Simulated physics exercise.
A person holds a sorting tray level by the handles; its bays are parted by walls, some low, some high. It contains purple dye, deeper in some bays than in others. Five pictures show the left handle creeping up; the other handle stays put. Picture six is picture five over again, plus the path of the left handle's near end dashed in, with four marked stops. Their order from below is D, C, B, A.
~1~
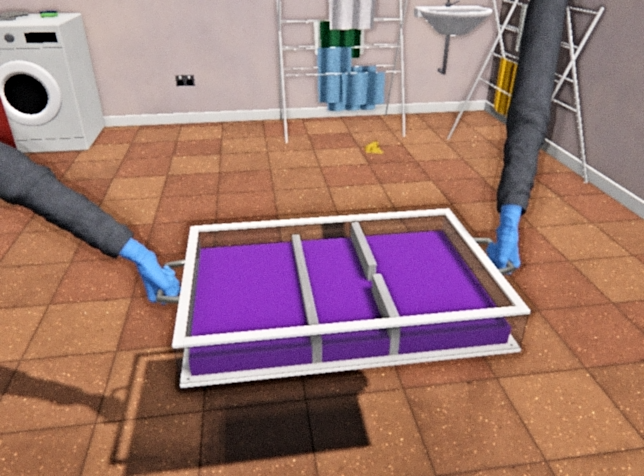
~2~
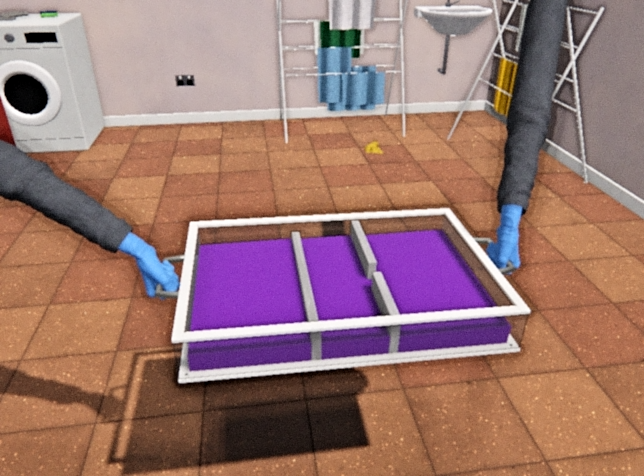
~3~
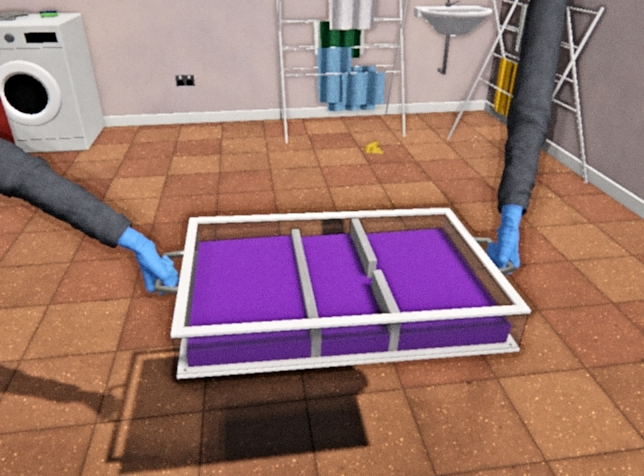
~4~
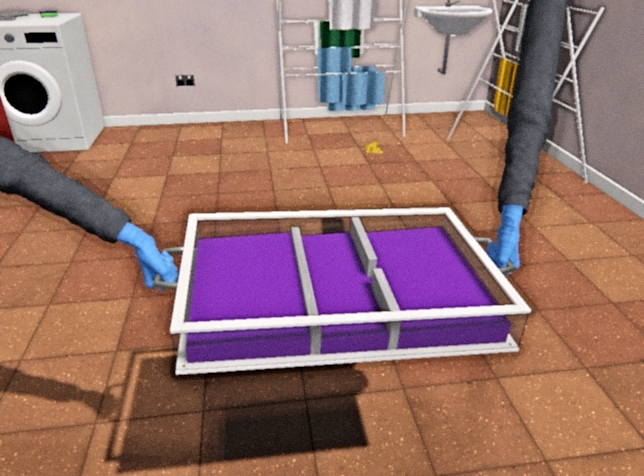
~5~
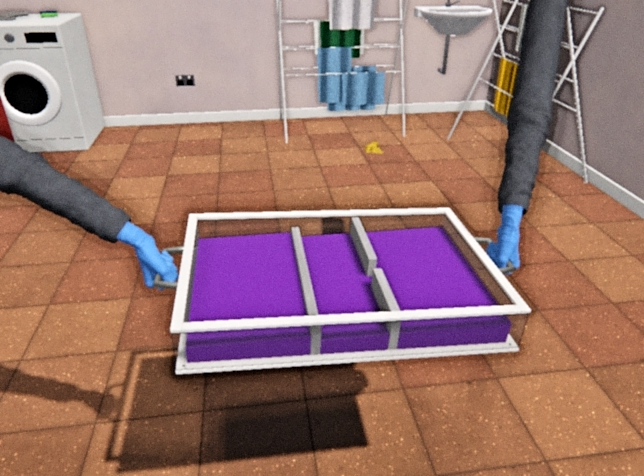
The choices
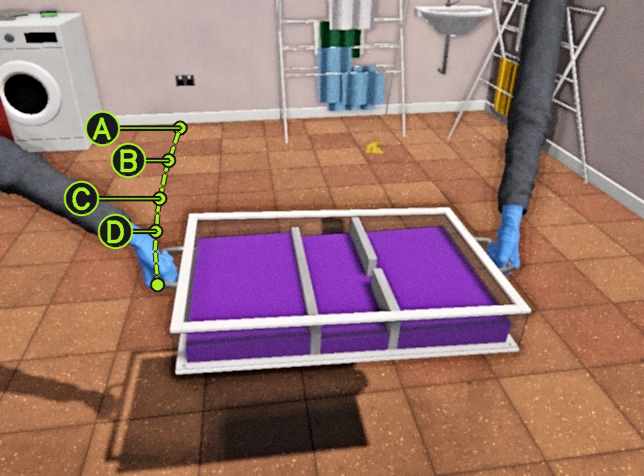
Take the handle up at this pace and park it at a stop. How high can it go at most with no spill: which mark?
D will do.
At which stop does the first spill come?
C it is.
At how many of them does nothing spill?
One of them.
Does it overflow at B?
Yes, that goes wrong.
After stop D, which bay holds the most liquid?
That is the right bay.
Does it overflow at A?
Yes, that goes wrong.
On the marked copy, A at (180, 128); B at (168, 160); C at (159, 198); D at (155, 231).
With A, about 49 % goes over the rim.
With B, about 37 % goes over the rim.
With C, about 15 % goes over the rim.
With D, nothing spills; the right bay holds the most.
